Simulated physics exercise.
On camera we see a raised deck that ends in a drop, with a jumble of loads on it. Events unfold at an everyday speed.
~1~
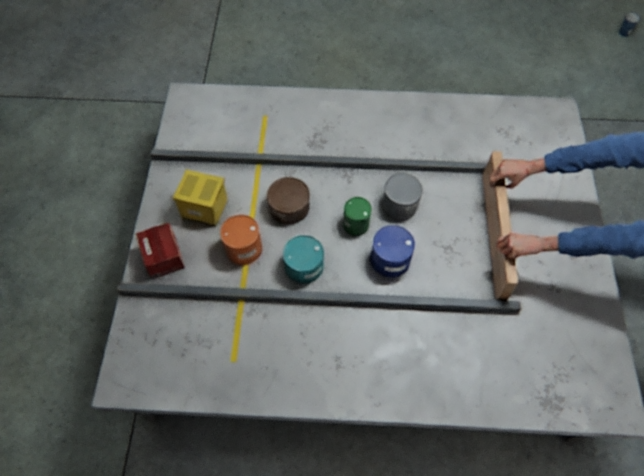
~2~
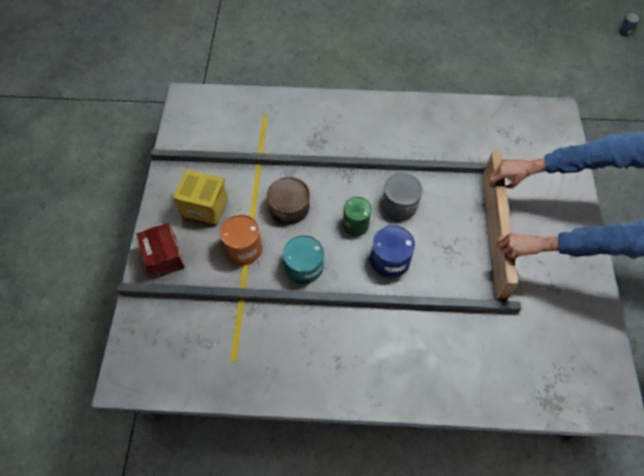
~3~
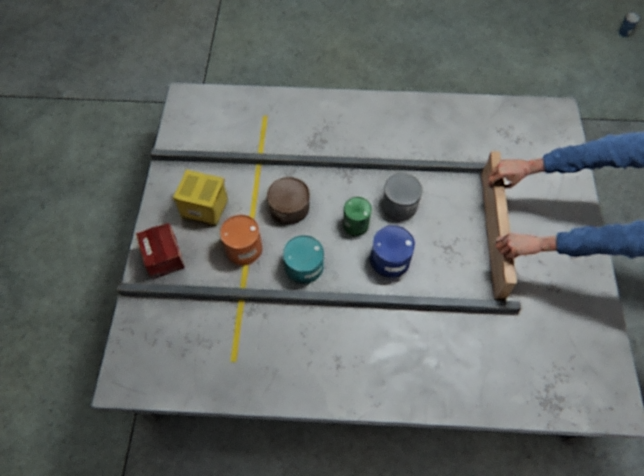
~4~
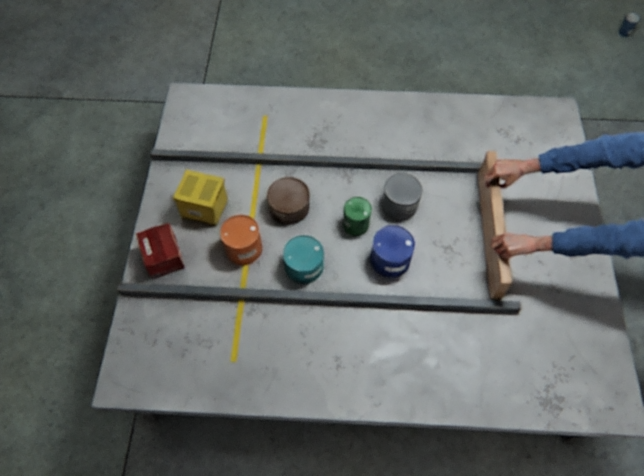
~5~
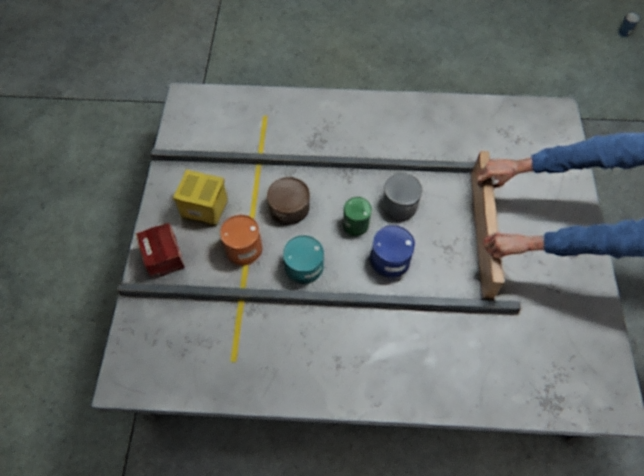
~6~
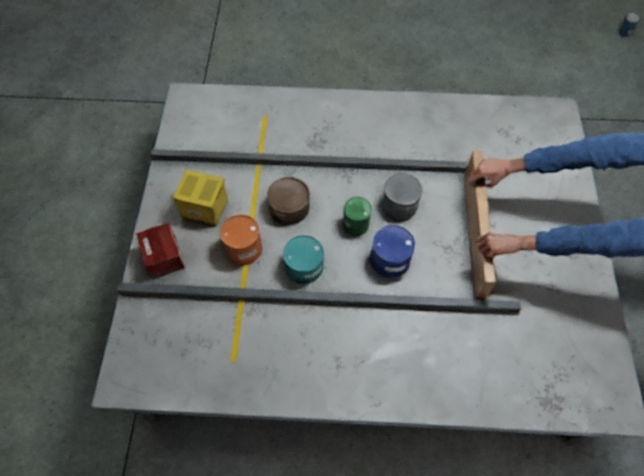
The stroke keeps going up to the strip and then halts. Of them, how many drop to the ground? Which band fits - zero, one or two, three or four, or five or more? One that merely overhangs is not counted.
The band that fits is zero.
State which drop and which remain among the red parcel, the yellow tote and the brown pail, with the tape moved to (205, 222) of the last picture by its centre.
The red parcel is gone, the yellow tote is gone, the brown pail stays put.
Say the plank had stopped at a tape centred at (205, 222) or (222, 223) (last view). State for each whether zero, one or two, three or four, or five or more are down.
For the first place one to two, for the second either one or two.
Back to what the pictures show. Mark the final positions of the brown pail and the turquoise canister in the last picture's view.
Looks like one lands around (198, 200), and the other around (190, 265).
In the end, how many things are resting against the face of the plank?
That number would be 3.
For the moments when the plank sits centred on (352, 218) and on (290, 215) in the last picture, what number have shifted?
That makes 4 at the first spot and 7 at the second.
Early on, none off yet; red parcel at rest near (161, 251); yellow tote at rest near (202, 199); orange canister at rest near (242, 240).
Finally, the number that fall off is zero.
